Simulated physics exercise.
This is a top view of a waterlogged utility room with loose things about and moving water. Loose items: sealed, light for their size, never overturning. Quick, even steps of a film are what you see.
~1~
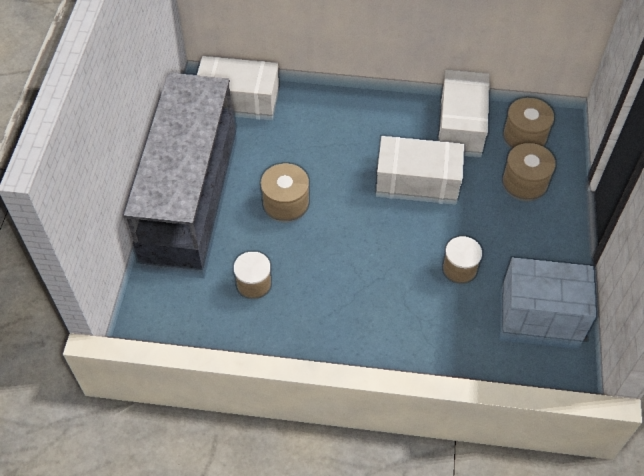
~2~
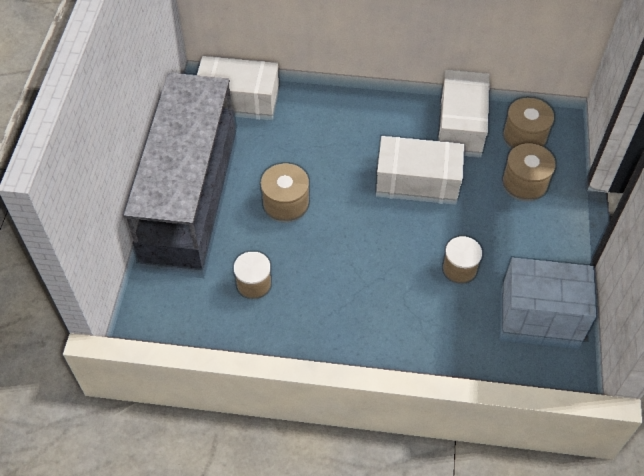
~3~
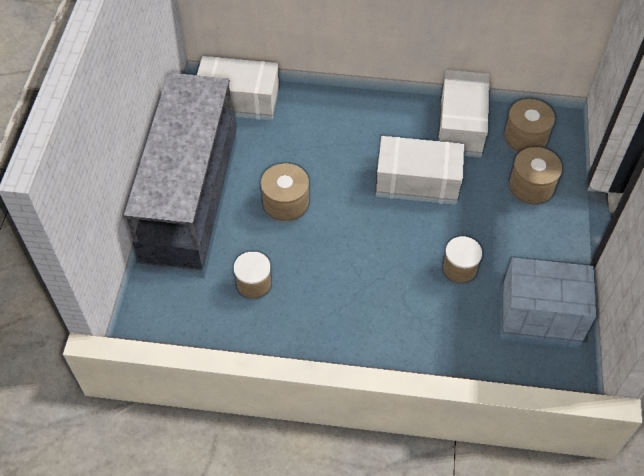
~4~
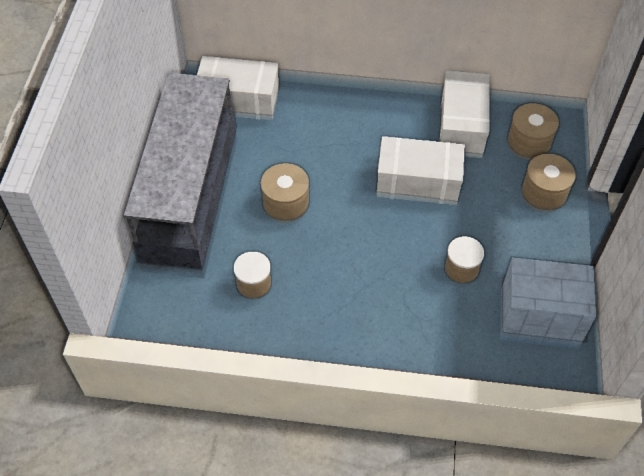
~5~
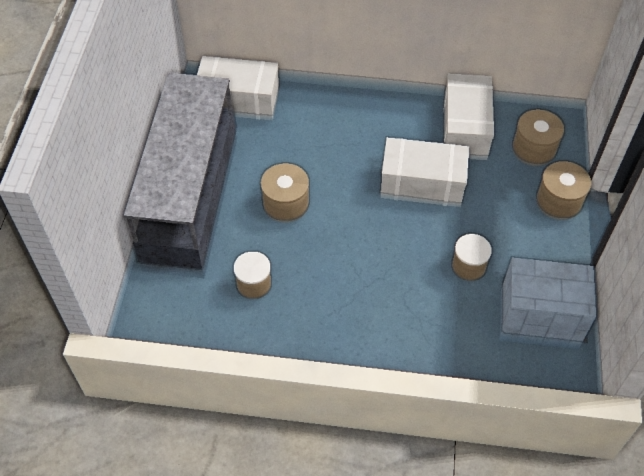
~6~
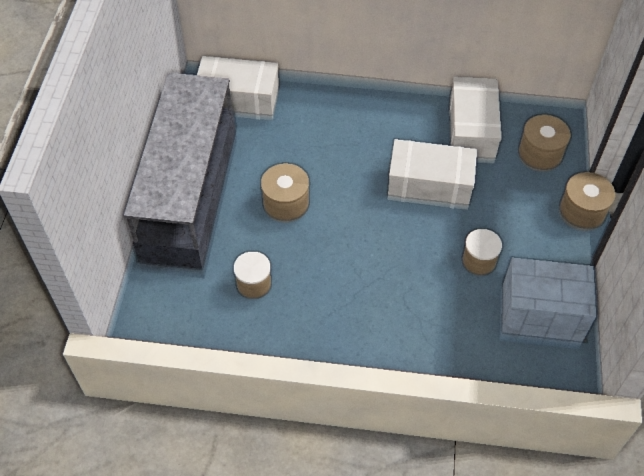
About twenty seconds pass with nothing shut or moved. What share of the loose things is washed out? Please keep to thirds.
The fraction ends up in the one-to-two-thirds band.
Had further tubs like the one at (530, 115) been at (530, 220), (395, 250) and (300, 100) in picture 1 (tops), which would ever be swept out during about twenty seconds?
The first leaves, the second leaves, and the third does not leave.
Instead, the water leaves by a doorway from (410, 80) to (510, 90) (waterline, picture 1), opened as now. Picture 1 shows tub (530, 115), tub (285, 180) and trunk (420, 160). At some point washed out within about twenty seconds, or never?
In sequence: Escapes, escapes, escapes.
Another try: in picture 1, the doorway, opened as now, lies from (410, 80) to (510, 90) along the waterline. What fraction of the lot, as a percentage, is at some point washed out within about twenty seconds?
Some 80 per cent of the things, roughly.
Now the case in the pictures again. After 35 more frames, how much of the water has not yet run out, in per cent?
58 %.
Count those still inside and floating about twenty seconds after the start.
By my count, 3.
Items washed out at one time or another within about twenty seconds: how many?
Total: 5.
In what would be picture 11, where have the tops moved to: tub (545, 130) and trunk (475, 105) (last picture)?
Near (577, 166) and (516, 113).
A moment on, 1 of 8 are out; 7 afloat.
Next, 5 of 8 are out; 3 afloat.
Later, 5 of 8 are out; 3 afloat.
In the end, 5 of 8 are out; 3 afloat.
